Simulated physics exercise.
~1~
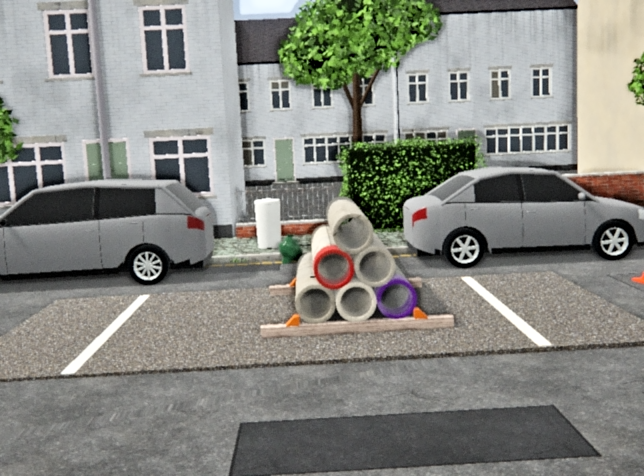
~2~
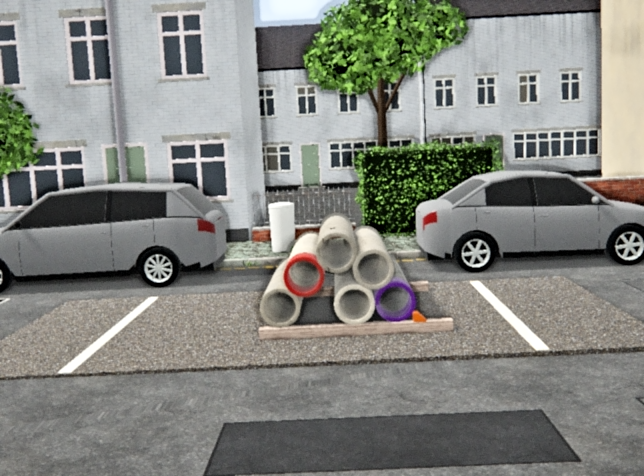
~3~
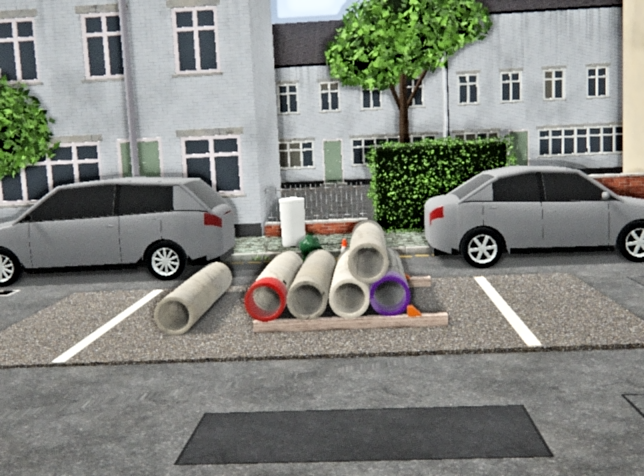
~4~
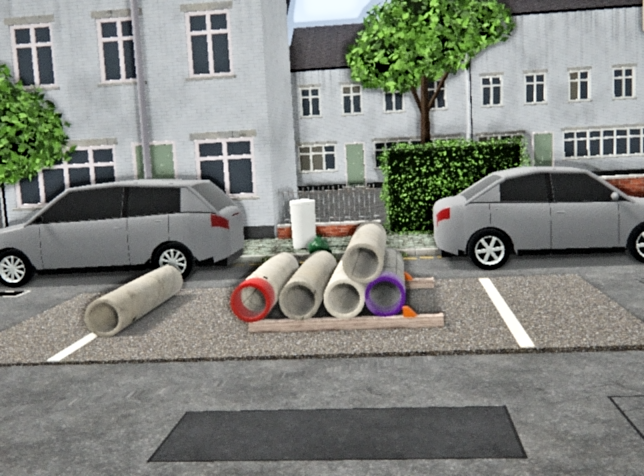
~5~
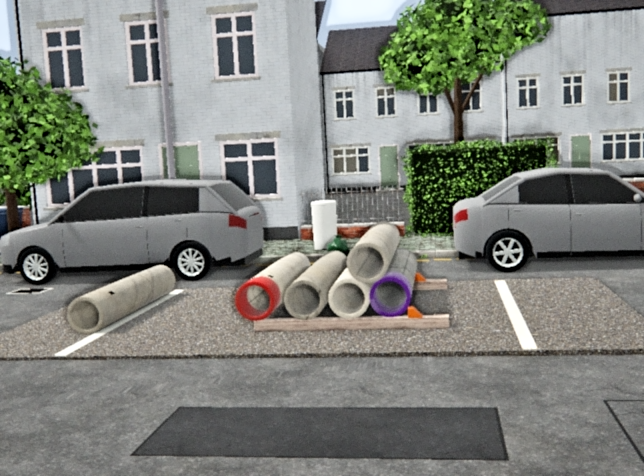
Stacked concrete pipes slump leftward, and one rolls onto the left white line and stops.
